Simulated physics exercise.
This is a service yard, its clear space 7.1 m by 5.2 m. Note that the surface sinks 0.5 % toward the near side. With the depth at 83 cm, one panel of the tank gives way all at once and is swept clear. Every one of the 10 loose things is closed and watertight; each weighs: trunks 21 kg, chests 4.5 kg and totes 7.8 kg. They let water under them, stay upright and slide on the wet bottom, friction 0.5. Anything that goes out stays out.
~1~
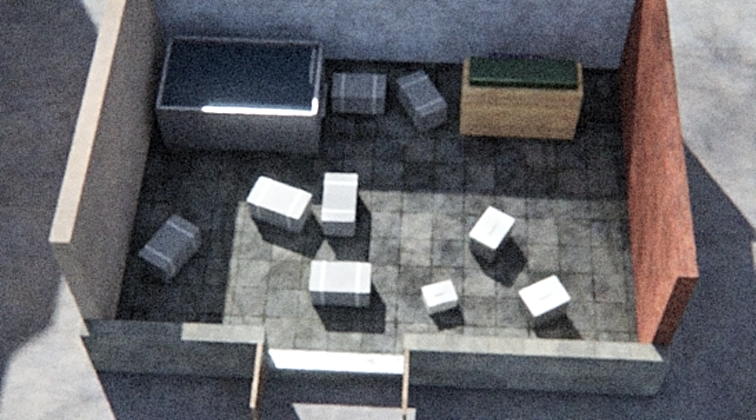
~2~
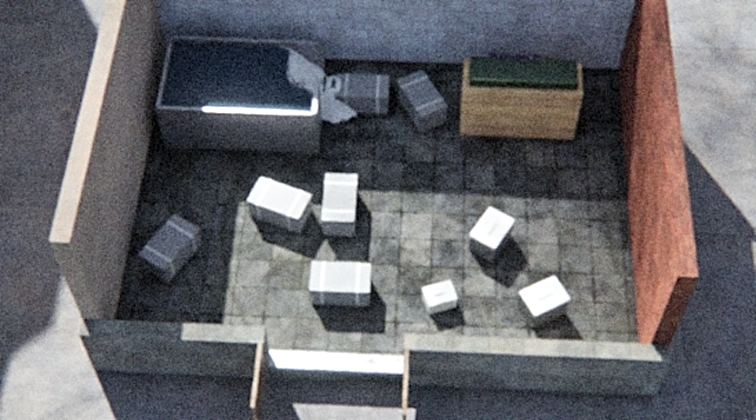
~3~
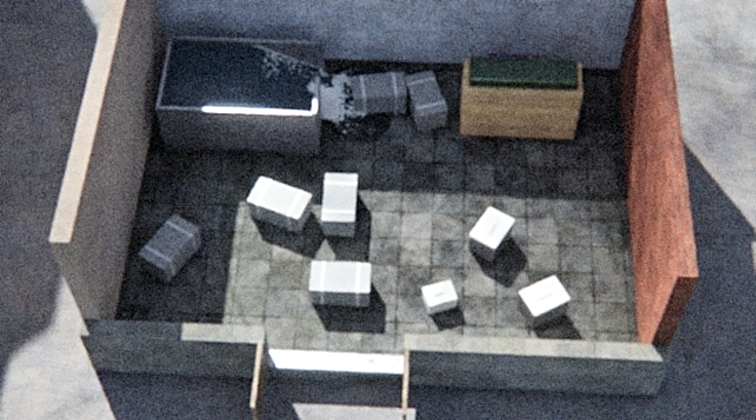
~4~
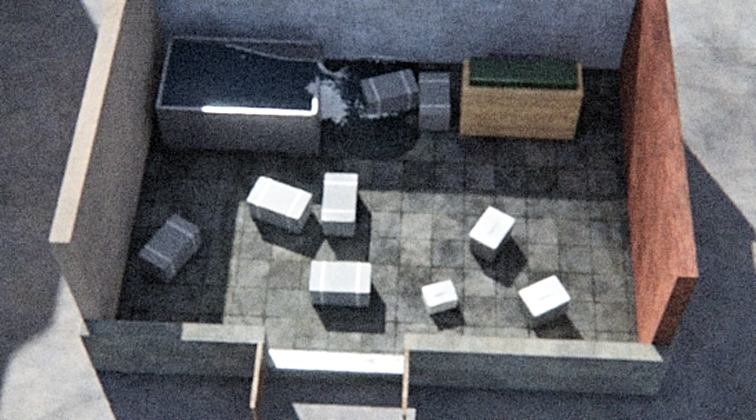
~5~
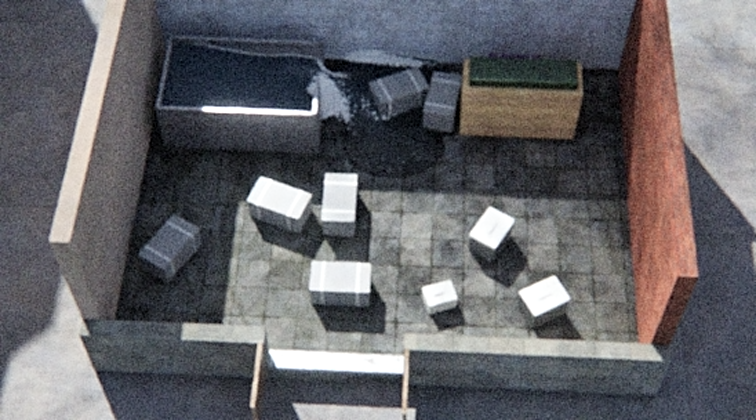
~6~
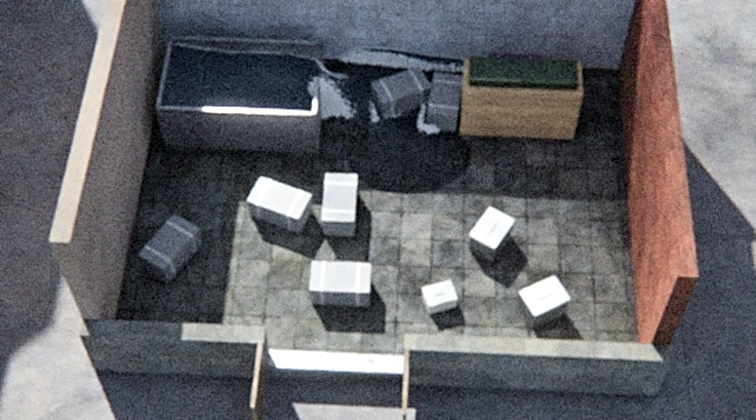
Tank in a walled yard gushing water from its right side, pushing two grey chests rightward and spreading across the paved floor.
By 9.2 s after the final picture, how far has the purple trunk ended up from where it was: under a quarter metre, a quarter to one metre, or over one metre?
It moves a long way.
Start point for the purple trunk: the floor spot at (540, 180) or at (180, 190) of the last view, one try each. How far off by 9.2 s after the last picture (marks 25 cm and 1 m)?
One after the other: It is taken far off, and then it stays more or less still.
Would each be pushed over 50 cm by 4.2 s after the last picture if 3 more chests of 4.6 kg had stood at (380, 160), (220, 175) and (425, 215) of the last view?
Taking them in order: Far enough, not far enough and far enough.
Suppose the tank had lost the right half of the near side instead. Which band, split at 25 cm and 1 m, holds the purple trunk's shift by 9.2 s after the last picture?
Well, the purple trunk basically stays there then.
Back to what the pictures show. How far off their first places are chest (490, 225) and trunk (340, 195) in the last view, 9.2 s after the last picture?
Lab note - in turn: Washed out; 5 cm.
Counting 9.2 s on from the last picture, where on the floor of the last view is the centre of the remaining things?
(269, 269).
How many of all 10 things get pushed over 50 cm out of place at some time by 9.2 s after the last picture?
Tally: 7.
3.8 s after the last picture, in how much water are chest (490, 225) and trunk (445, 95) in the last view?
17 and 7 cm.
Then, 1.2 s after the last picture the purple trunk is near (597, 74), 1.2 m from its start, afloat; 0 of 10 are out; 3 afloat.
Then, 3.8 s after the last picture the purple trunk is near (564, 238), 3.1 m from its start, afloat; 0 of 10 are out; 3 afloat.
Then, 6.2 s after the last picture the purple trunk is near (500, 323), 4.5 m from its start, afloat; 0 of 10 are out; 5 afloat.
Then, 9.2 s after the last picture the purple trunk is near (311, 352), 5.7 m from its start, afloat; 1 of 10 are out; 3 afloat.
